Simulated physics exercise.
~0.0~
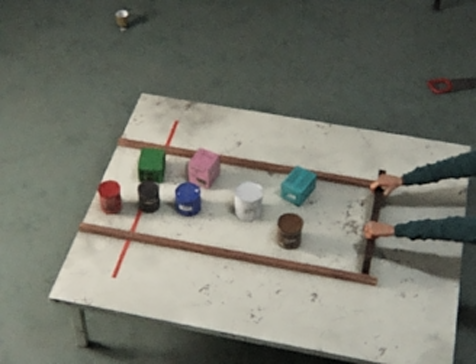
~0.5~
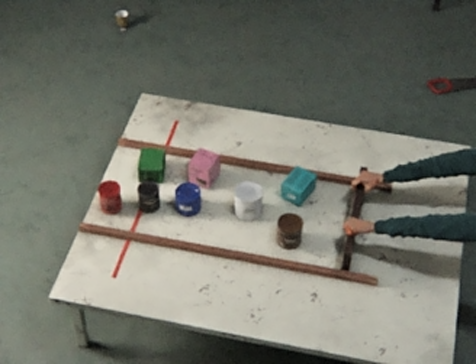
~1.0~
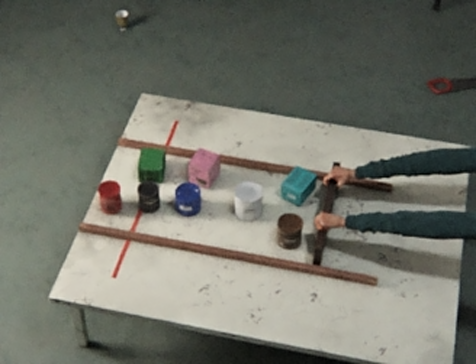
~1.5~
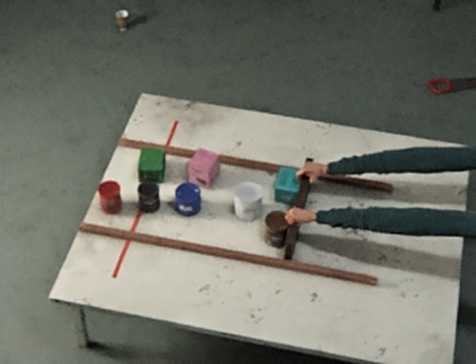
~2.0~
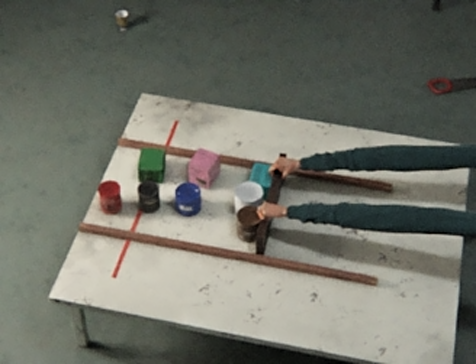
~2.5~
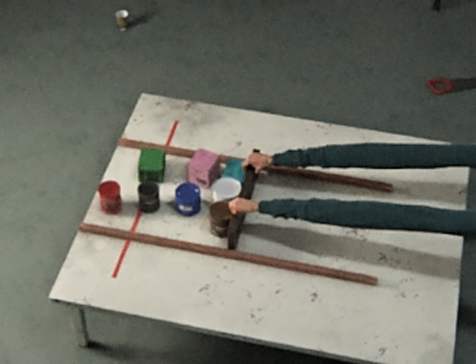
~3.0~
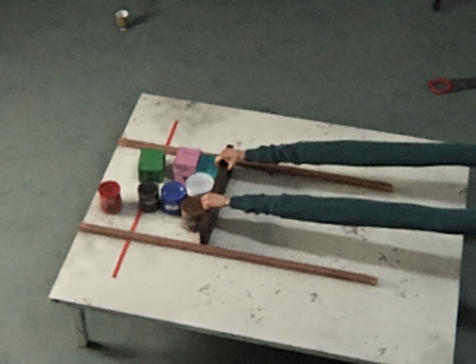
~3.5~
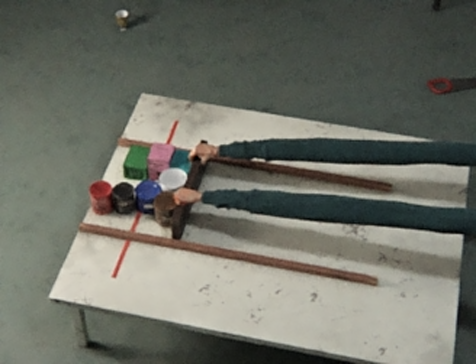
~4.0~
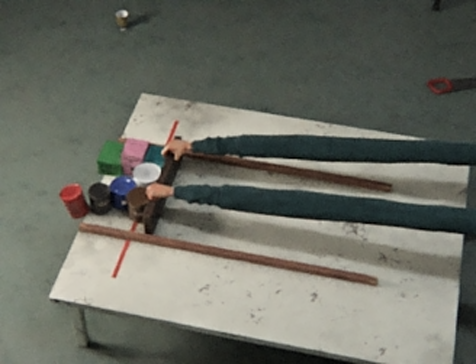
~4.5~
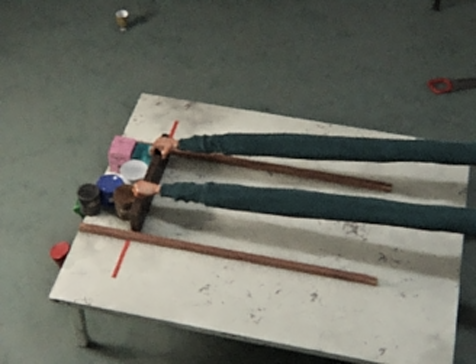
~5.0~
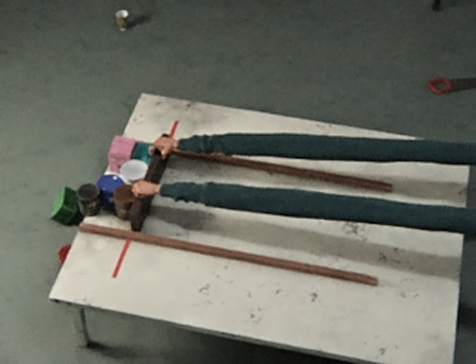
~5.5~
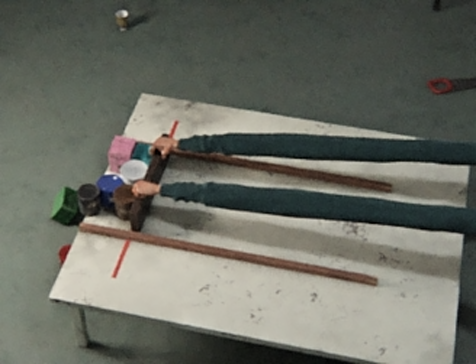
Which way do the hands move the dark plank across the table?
The hands push the plank to the left, toward the red tape.
